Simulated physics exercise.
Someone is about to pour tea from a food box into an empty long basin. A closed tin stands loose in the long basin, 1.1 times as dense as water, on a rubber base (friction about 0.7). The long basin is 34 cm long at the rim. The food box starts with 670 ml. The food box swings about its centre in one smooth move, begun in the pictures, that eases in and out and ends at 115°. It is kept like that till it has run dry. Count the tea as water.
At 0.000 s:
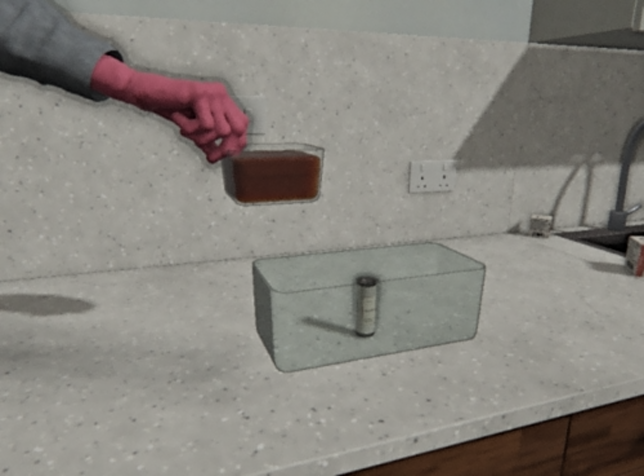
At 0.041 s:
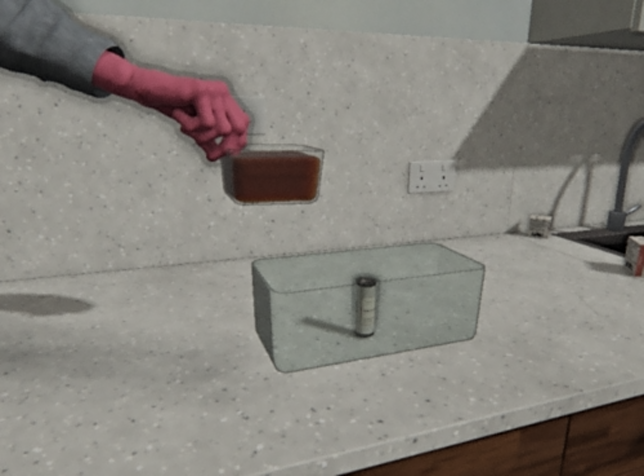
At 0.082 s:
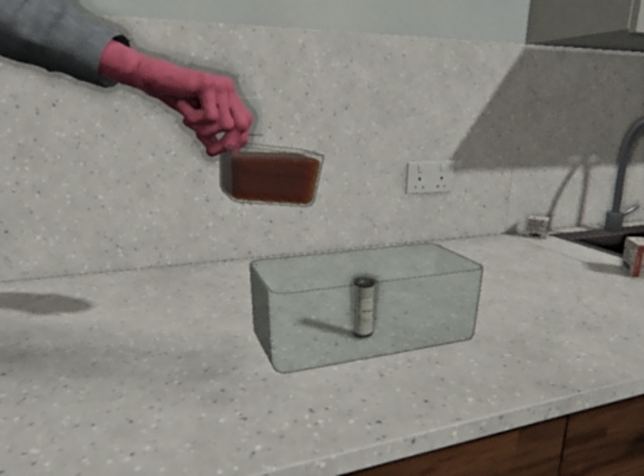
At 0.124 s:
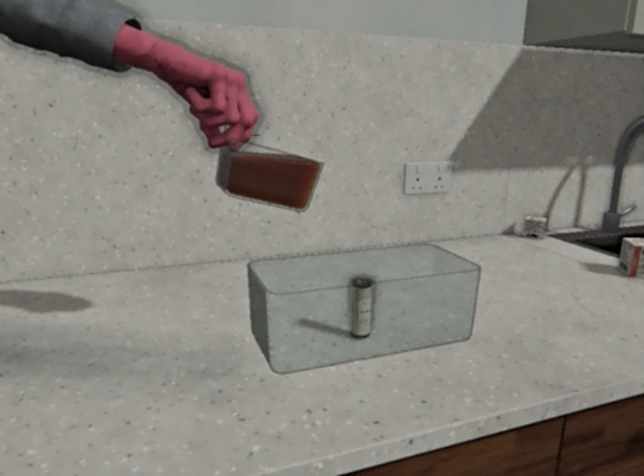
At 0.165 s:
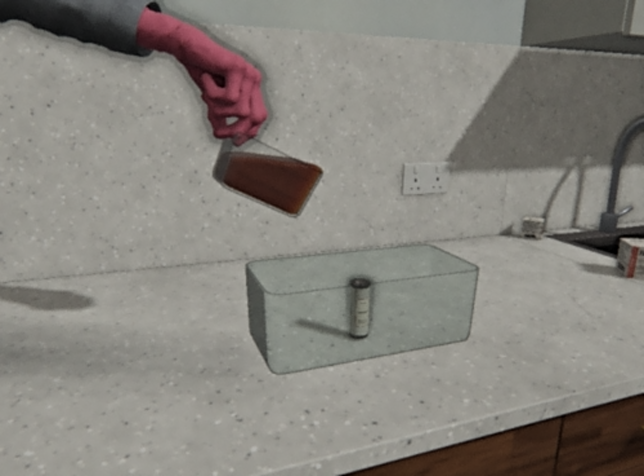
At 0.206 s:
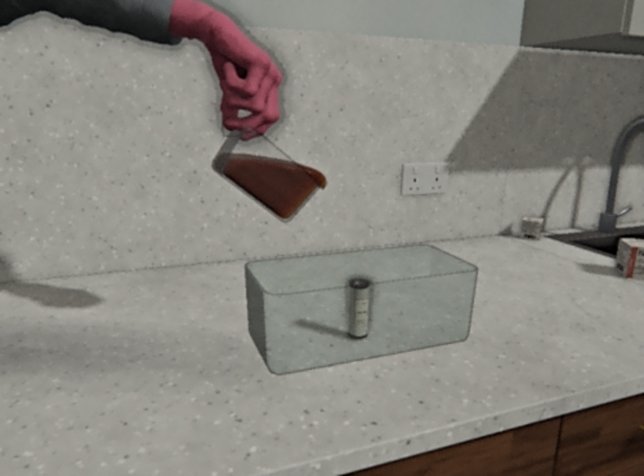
A pink hand held a small clear box of reddish-brown liquid above a long glass basin with a little tin standing inside, then steadily tilted the box down to the right until liquid reached its lip.
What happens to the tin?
The tin topples.
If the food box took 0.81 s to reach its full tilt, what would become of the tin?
Then it goes over.
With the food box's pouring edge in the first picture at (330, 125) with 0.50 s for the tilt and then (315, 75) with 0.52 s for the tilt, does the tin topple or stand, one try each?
First it goes over; then it goes over.
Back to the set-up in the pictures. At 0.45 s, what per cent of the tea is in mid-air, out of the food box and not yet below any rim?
About 44 per cent.
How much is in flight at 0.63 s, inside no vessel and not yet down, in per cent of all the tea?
Near 4 in a hundred.
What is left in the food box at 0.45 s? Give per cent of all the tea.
About 12 per cent.
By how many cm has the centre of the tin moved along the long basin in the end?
About 8.5 cm.
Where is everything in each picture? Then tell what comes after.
The first picture shows tilt 0°; pouring edge (314, 148); surface from (226, 156) to (311, 154); the long basin's rim runs from (262, 277) to (461, 255); the tin's top is at (367, 283).
The second picture shows tilt 2°; pouring edge (314, 149); surface from (226, 156) to (311, 155).
The third picture shows tilt 7°; pouring edge (314, 154); surface from (225, 155) to (310, 157).
The fourth picture shows tilt 15°; pouring edge (313, 162); surface from (225, 155) to (310, 159).
The fifth picture shows tilt 26°; pouring edge (312, 171); surface from (223, 158) to (310, 166); 3 per cent is over the edge.
The sixth picture shows tilt 39°; pouring edge (310, 183); surface from (222, 157) to (304, 171); 8 per cent is over the edge.
By 0.45 s the tilt is 110° and 11 per cent is still to pour; the tin stands where it began.
By 0.63 s the tilt is 115° and 0 per cent is still to pour; the tin leans 21°.
By 0.82 s the tilt is 115° and 0 per cent is still to pour; the tin lies on its side.
By 1.02 s the tilt is 115° and 0 per cent is still to pour; the tin lies on its side.
At rest the tin lies on its side.
